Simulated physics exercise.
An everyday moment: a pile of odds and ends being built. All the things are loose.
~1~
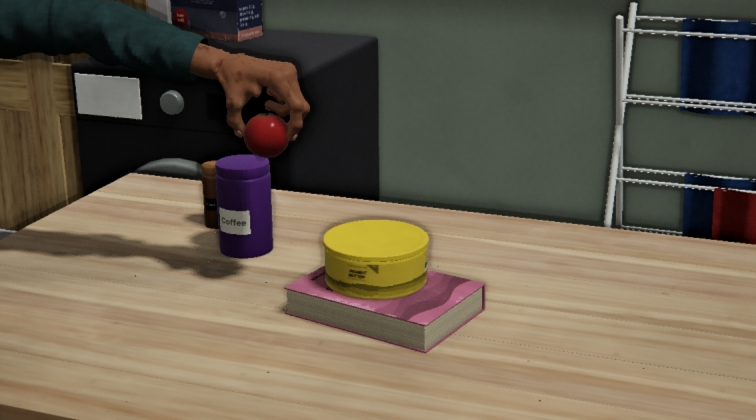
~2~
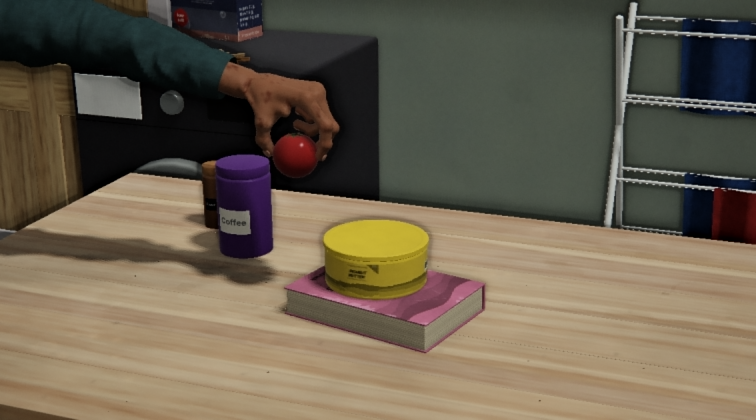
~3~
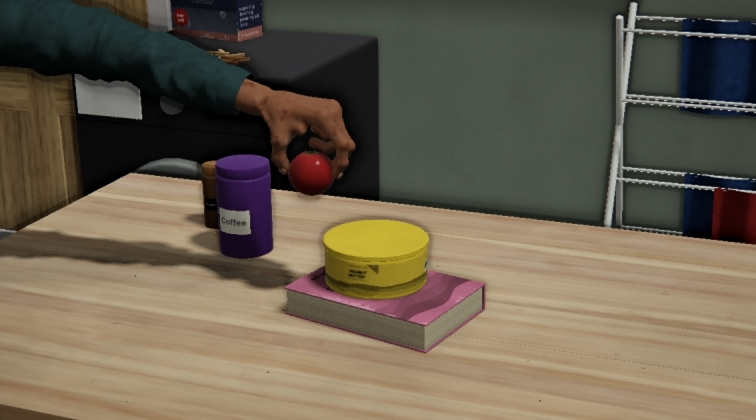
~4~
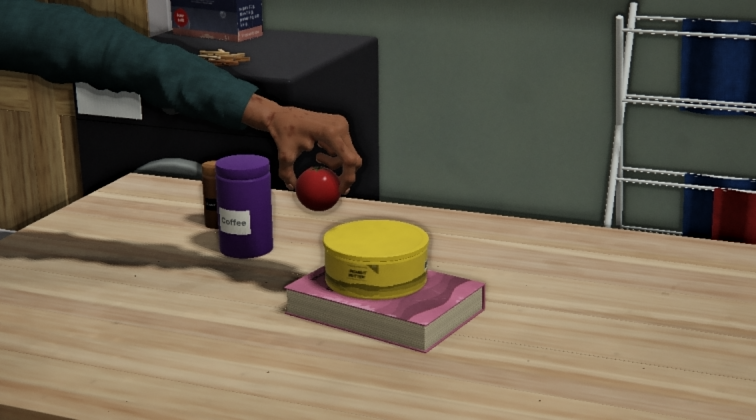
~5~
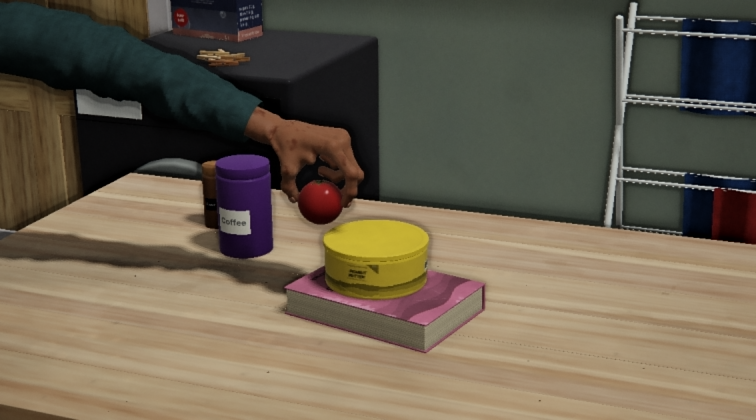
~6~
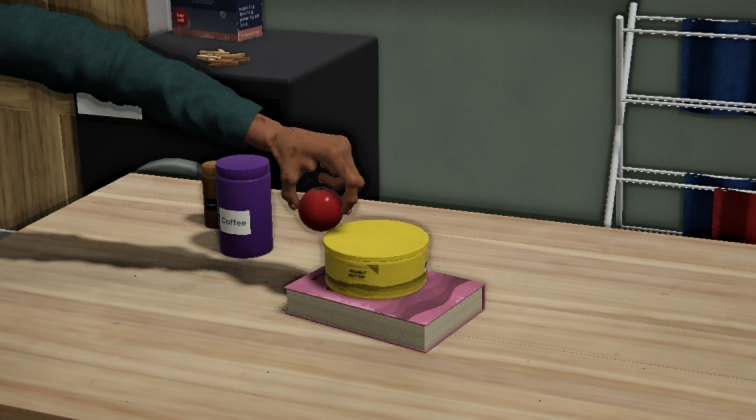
A hand in a dark teal sleeve holds a red tomato above a pale wooden table, seen from slightly above by a still camera. A purple coffee jar stands at left before a brown container, while a yellow tub rests on a pink book near the centre. The hand carries the tomato right and downward, slowing beside the tub's upper left edge, fingers still around it.
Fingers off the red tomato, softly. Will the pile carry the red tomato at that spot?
It gives way.
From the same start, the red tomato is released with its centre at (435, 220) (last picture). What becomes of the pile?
Then it gives way.
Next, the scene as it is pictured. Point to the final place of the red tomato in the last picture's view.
Around (259, 267).
Then, 0.40 s on from there, red tomato now fallen.
Then, 1.00 s on from there, things are still on the move.
In the end, fallen, red tomato; the other 4 unmoved. At the end, from the last picture's camera, red tomato near (259, 267). The pile loses its balance.
